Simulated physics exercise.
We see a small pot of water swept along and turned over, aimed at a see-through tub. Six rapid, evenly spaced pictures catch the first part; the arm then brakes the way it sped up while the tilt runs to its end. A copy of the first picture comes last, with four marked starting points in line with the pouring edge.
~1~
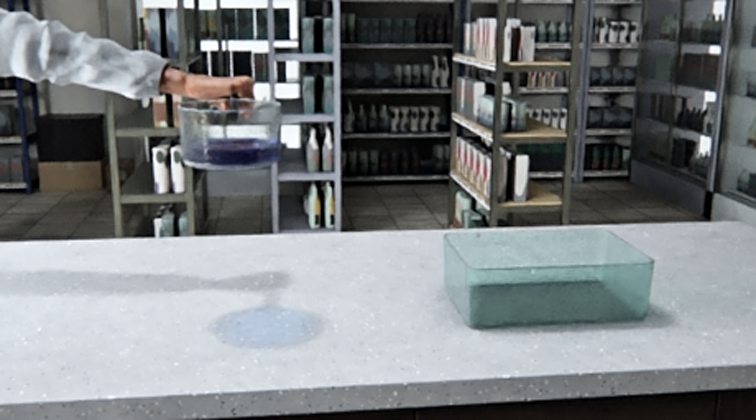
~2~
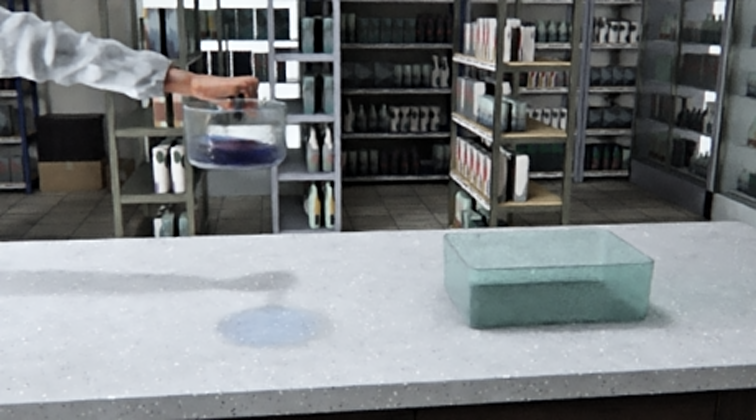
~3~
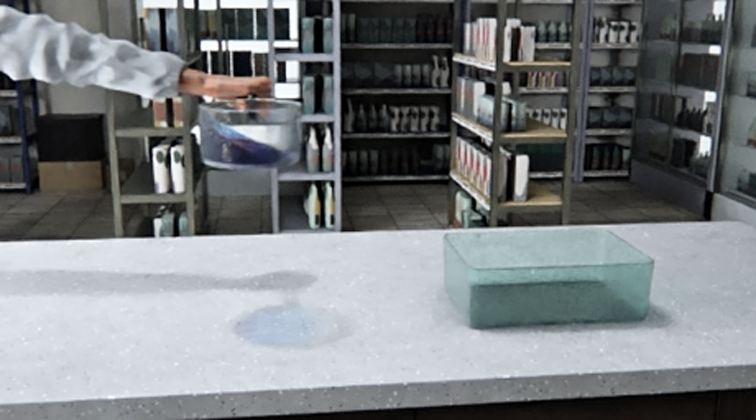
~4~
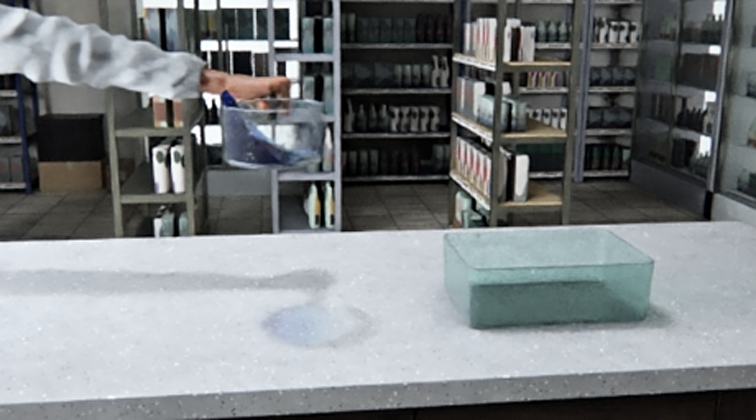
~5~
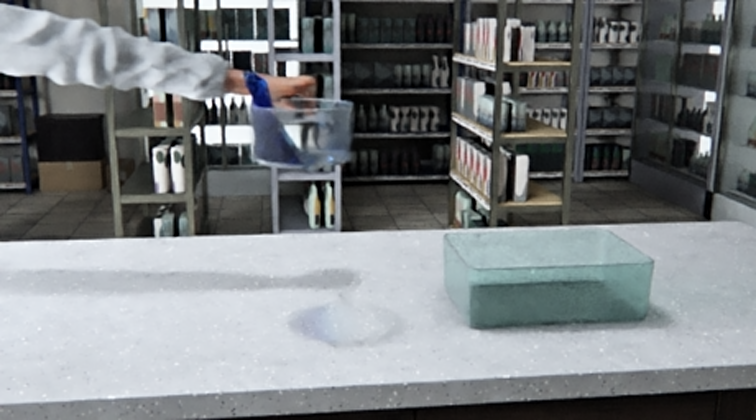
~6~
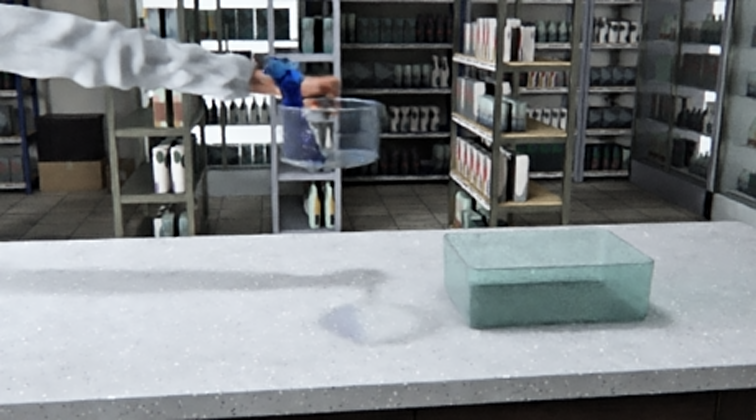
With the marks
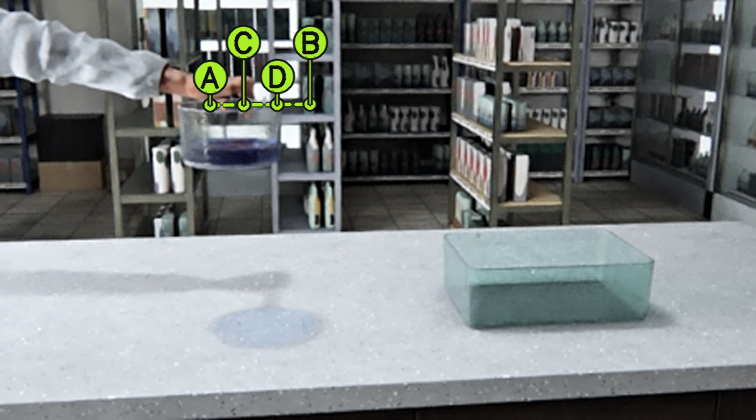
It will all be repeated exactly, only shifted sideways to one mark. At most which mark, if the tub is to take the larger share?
Use spot B.
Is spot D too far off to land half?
Yes, it does.
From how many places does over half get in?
One of them.
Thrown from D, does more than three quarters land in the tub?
No.
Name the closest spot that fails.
Here it is spot D.
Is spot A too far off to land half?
Yes, that goes wrong.
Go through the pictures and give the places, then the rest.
Upright, lip at (279, 104); tub from (466, 327) to (646, 319); nothing has left yet.
Upright, lip at (285, 104); nothing has left yet.
Upright, lip at (299, 104); nothing has left yet.
Upright, lip at (322, 104); water is over the rim, down to (225, 105).
Upright, lip at (349, 103); water is over the rim, down to (265, 104).
Upright, lip at (377, 103); water is over the rim, down to (294, 104).
On the marked copy, A at (210, 105); B at (310, 104); C at (243, 104); D at (277, 104).
With A, about 14 % lands in the tub, 68 % falls short and 17 % goes beside or beyond.
With B, about 64 % lands in the tub, 8 % falls short and 28 % goes beside or beyond.
With C, about 17 % lands in the tub, 63 % falls short and 20 % goes beside or beyond.
With D, about 22 % lands in the tub, 56 % falls short and 21 % goes beside or beyond.
